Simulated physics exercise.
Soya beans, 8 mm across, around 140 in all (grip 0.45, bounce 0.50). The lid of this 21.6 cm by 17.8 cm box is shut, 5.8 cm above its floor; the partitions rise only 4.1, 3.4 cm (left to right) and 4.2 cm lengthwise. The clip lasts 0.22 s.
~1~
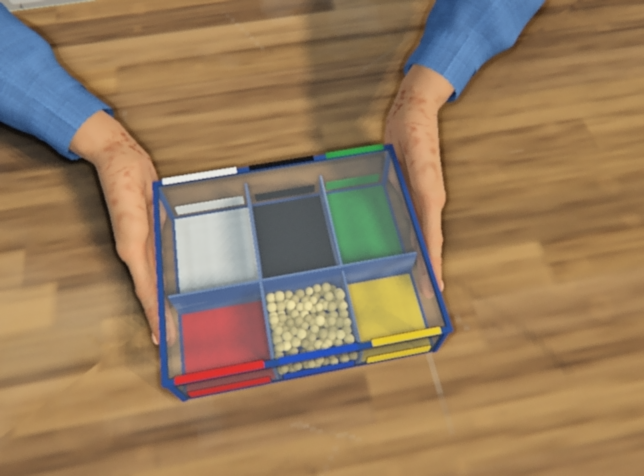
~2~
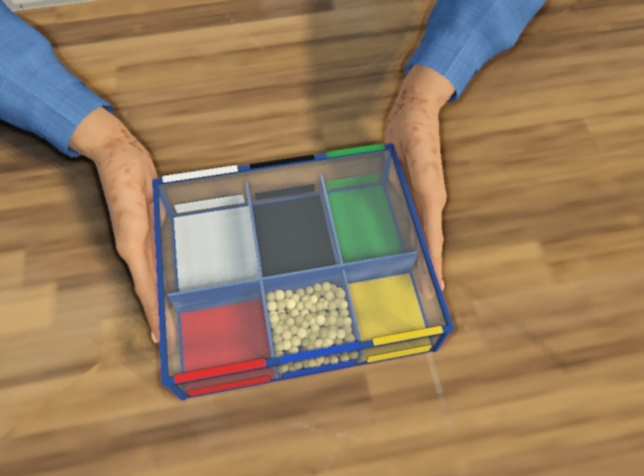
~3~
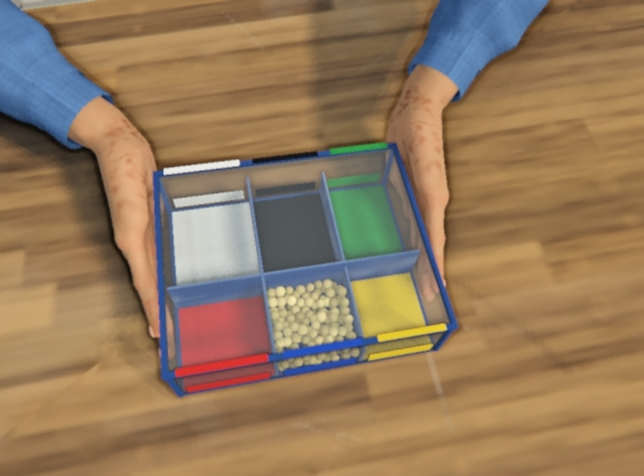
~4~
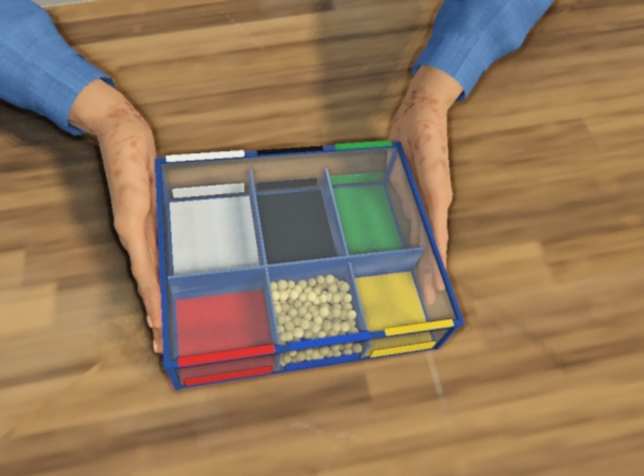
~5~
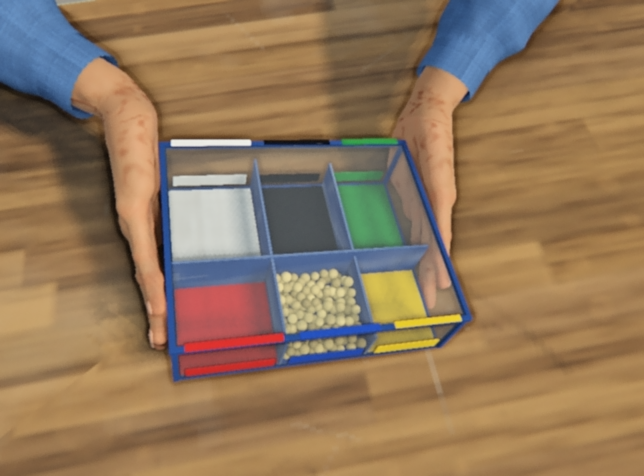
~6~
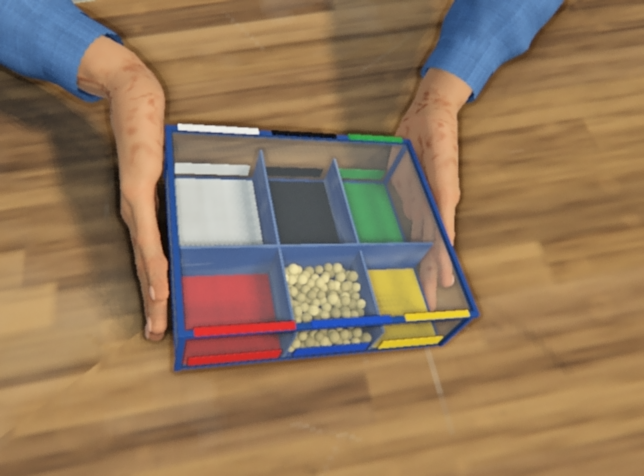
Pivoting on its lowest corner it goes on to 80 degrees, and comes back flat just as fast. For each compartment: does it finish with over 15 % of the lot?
Red: No, blue: Yes, green: No, yellow: Yes, white: No, black: No.
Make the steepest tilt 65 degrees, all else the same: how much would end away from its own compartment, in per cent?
Some 15 per cent.
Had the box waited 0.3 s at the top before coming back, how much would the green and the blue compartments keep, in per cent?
Then: Green 15, blue 65.
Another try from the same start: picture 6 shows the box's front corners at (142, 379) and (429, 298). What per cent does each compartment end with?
Red 15, blue 80, green 0, yellow 0, white 5, black 0.
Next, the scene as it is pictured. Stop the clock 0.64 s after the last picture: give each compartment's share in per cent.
Red 0, blue 85, green 0, yellow 15, white 0, black 0.
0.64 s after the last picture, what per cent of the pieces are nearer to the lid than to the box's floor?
Some 30 per cent.
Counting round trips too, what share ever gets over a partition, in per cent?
Some 40 per cent.
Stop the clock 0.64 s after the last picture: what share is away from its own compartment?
Roughly 15 per cent.
Then, 0.64 s after the last picture, tilt 80 degrees; blue 85 %, yellow 15 %.
Then, 1.08 s after the last picture, tilt 33 degrees; blue 60 %, green 10 %, yellow 30 %.
Then, 1.59 s after the last picture, tilt 0 degrees; blue 60 %, green 10 %, yellow 30 %.
In the end, red 0 %, blue 60 %, green 10 %, yellow 30 %, white 0 %, black 0 %.
